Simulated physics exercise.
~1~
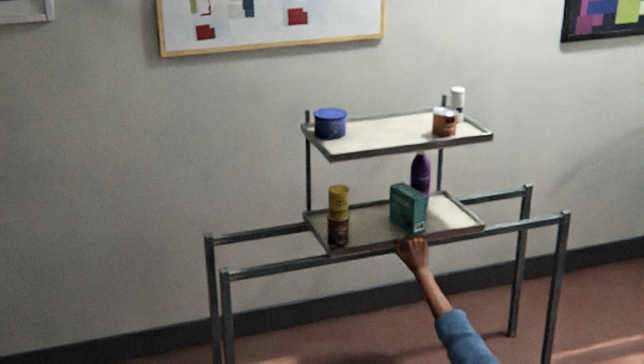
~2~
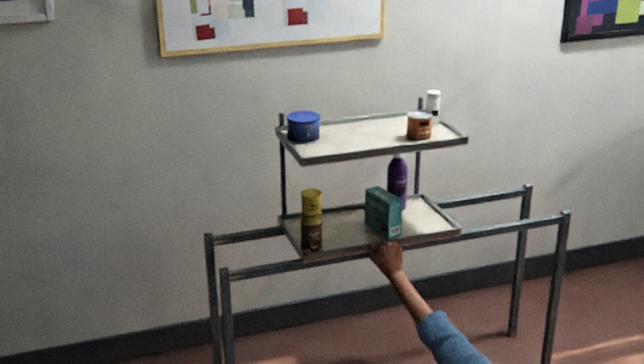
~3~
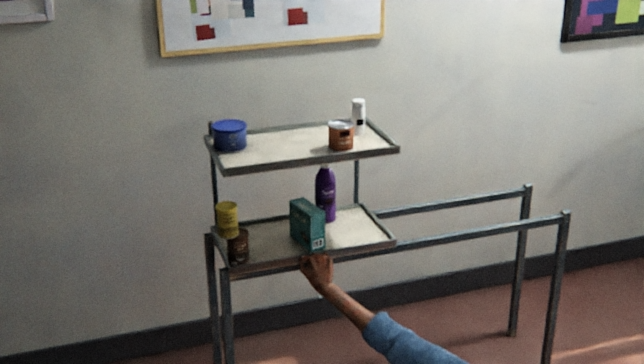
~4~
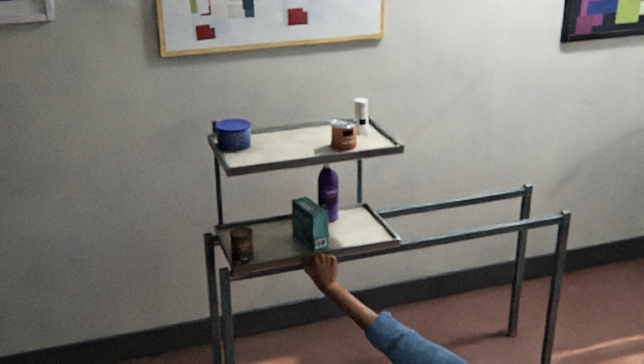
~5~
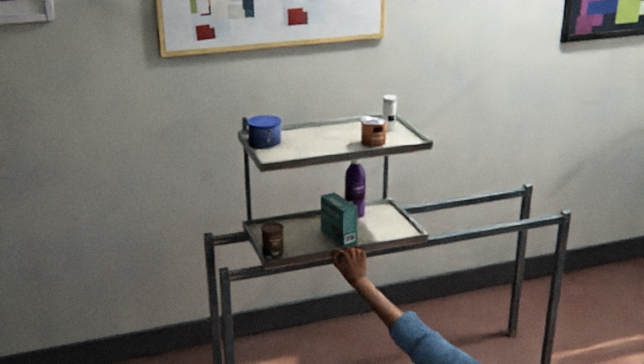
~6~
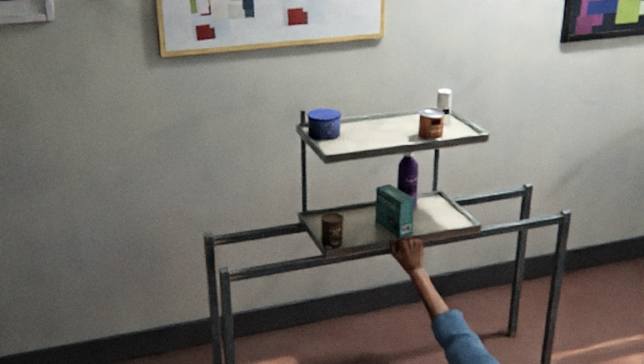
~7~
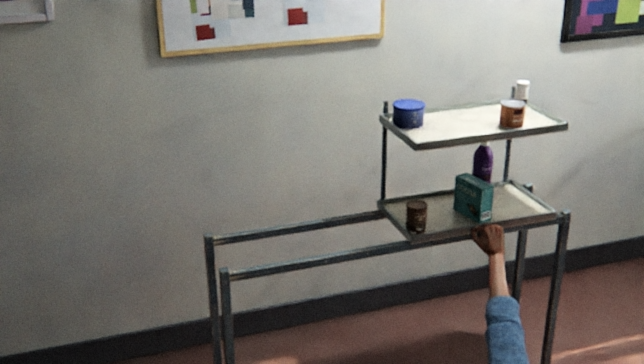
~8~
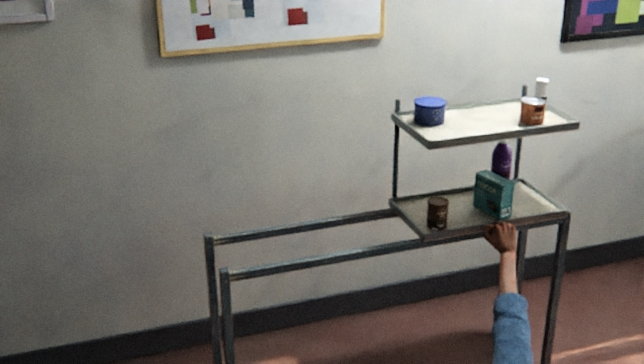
Against a grey wall, a hand slides a shelf left, then right, losing the yellow tin.
